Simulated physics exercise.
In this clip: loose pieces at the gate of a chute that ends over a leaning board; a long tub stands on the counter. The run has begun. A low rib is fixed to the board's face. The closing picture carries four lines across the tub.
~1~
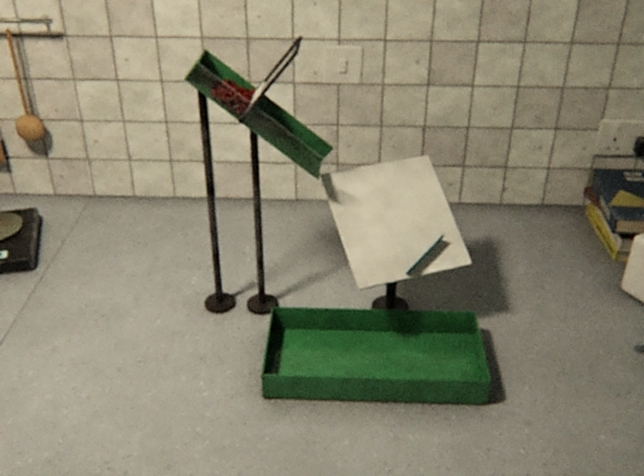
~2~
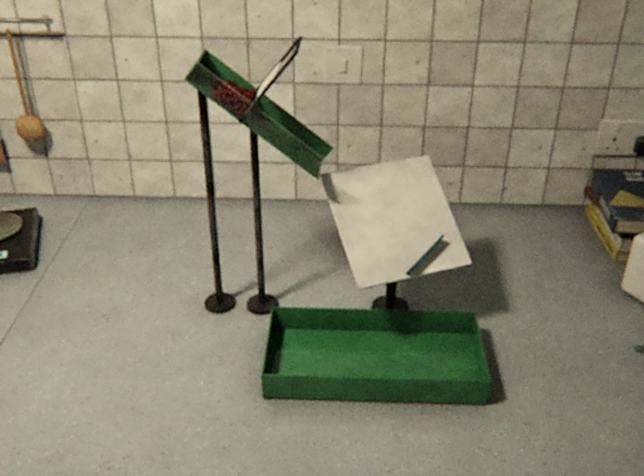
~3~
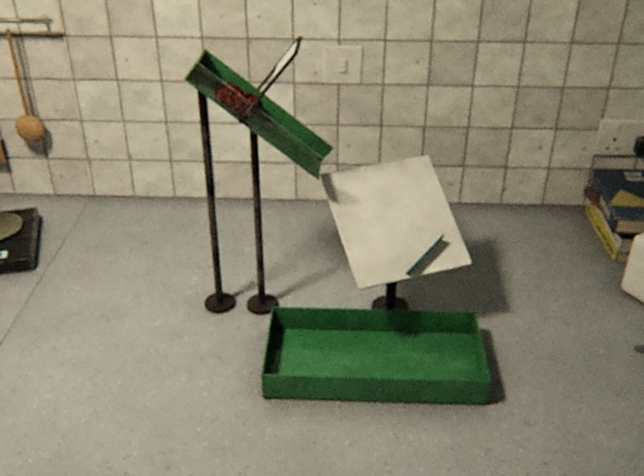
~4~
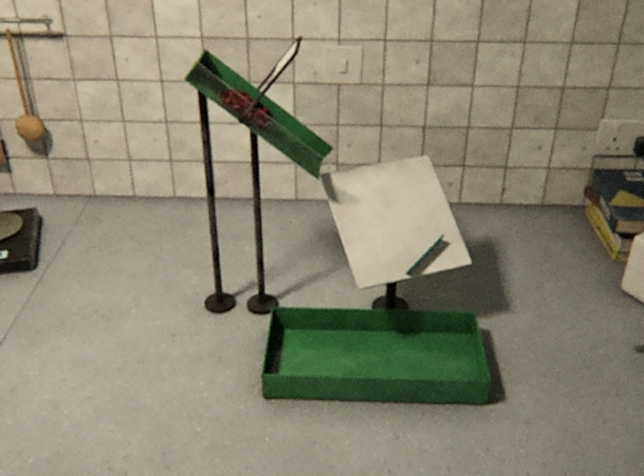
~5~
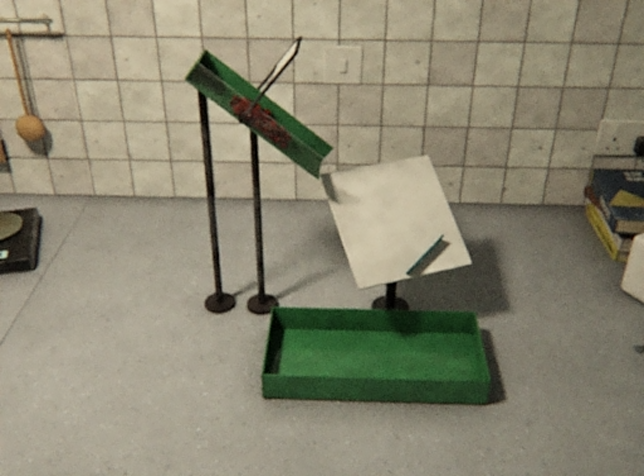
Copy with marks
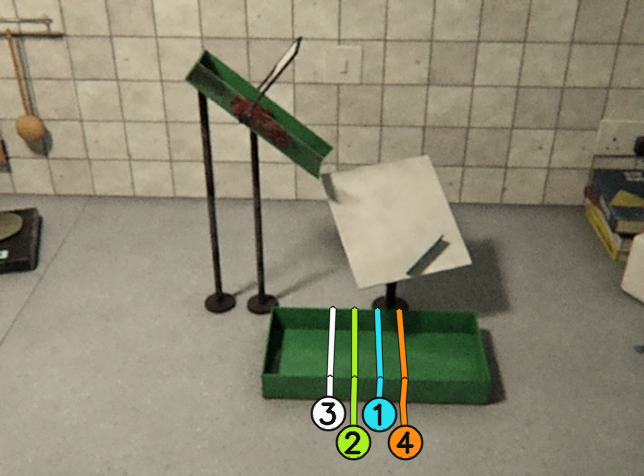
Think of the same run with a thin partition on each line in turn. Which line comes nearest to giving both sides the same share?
Line 4 does it best.
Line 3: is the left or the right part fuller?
The right side.
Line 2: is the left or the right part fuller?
The right side.
On the marked copy, line 1 crosses the front rim at (380, 378); line 2 crosses the front rim at (354, 377); line 3 crosses the front rim at (330, 376); line 4 crosses the front rim at (404, 379).
For line 1, of what is caught, a small share on the left of the divider, all but a few on the right.
For line 2, of what is caught, none at all on the left of the divider, the whole lot on the right.
For line 3, of what is caught, none at all on the left of the divider, the whole lot on the right.
For line 4, of what is caught, close to two thirds on the left of the divider, close to a third on the right.
